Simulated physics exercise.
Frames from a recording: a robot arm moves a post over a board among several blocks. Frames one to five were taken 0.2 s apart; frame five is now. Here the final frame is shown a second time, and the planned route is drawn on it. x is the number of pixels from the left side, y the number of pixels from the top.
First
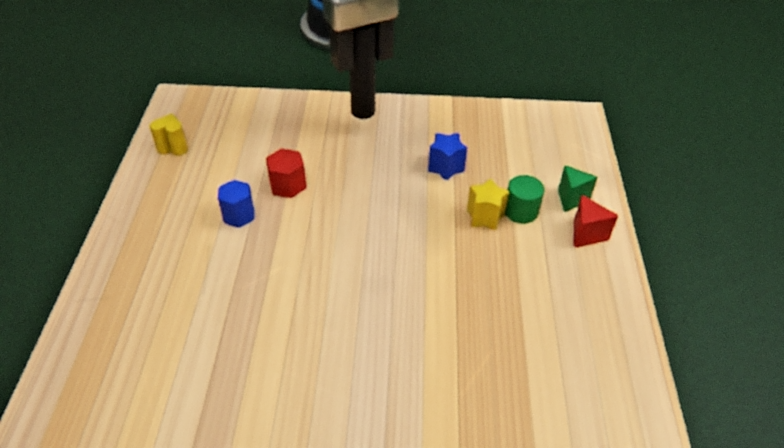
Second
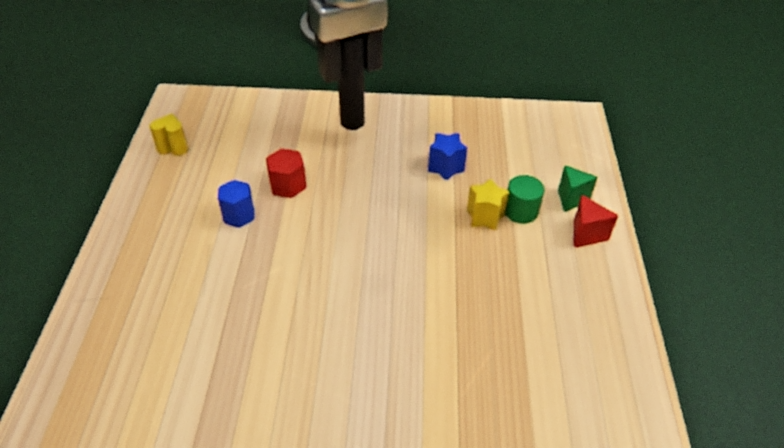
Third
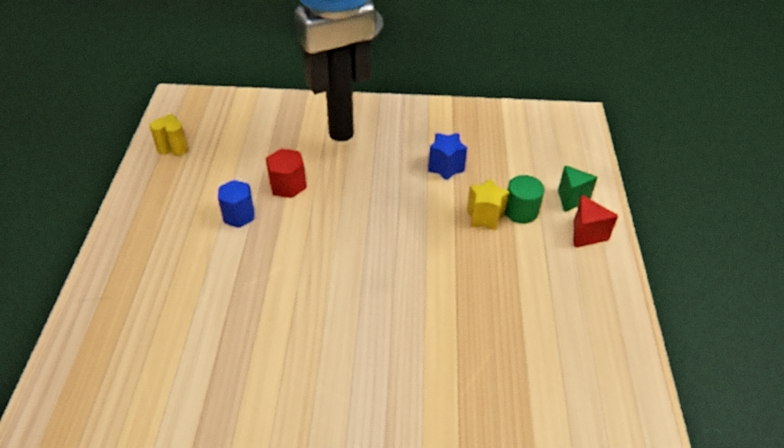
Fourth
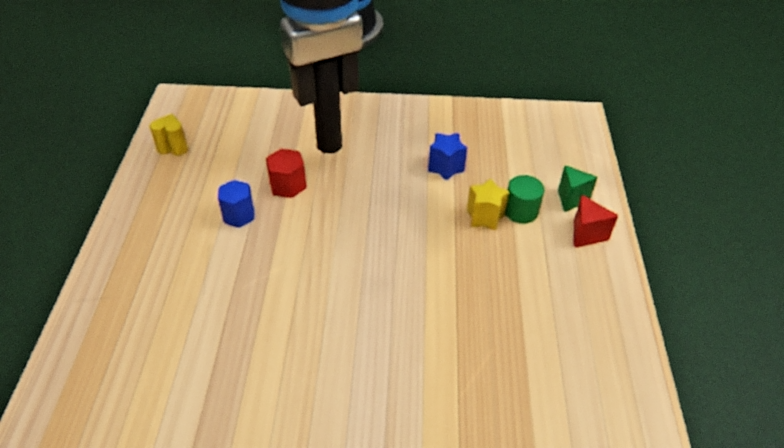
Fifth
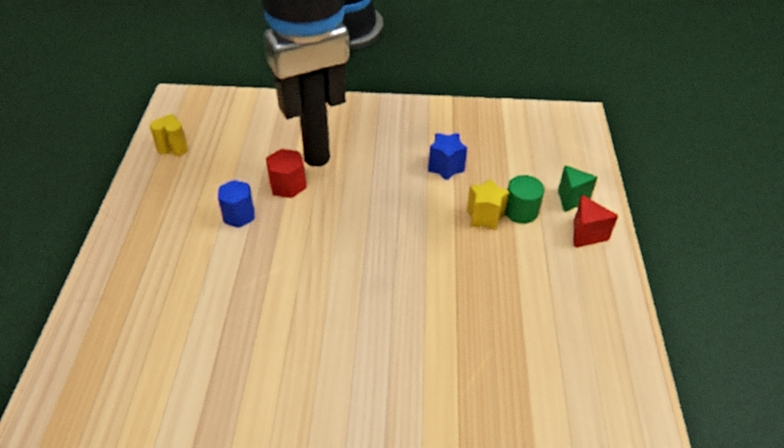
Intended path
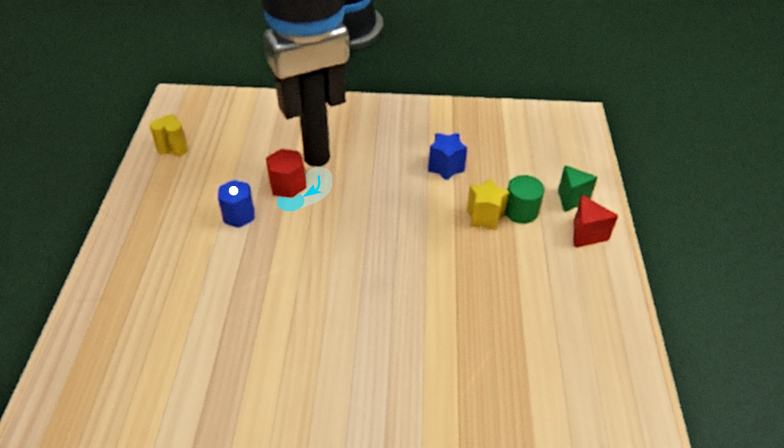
In the video, a robot arm moves a dark post down and to the left over a wooden board of colored blocks, bringing it close to the right side of the red six-sided block, while all the blocks remain still.
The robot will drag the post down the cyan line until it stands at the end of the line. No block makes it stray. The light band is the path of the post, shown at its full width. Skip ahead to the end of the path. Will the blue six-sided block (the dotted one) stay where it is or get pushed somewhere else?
It will remain on its spot.
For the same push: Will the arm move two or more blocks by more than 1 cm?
Short answer: No.
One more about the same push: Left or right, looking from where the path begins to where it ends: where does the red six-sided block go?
Facing the way the path runs, start to end, you'll find the red six-sided block has shifted right.
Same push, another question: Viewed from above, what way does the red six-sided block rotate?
Clockwise, from overhead.
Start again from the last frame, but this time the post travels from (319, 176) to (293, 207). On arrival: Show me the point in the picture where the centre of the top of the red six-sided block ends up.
At roughly (265, 169).
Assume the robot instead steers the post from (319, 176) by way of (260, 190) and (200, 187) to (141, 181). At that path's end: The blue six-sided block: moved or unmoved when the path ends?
It gets displaced.
Path on the board, from (319, 176) via (318, 187) and (306, 196), ending at (291, 201); the dot is on the blue six-sided block.
What follows on the original path. Halfway along, post at (311, 175); red six-sided block at (280, 163), turned 25° clockwise.
At the end, post at (288, 184); blue six-sided block in place; red six-sided block at (262, 164), turned 60° clockwise.
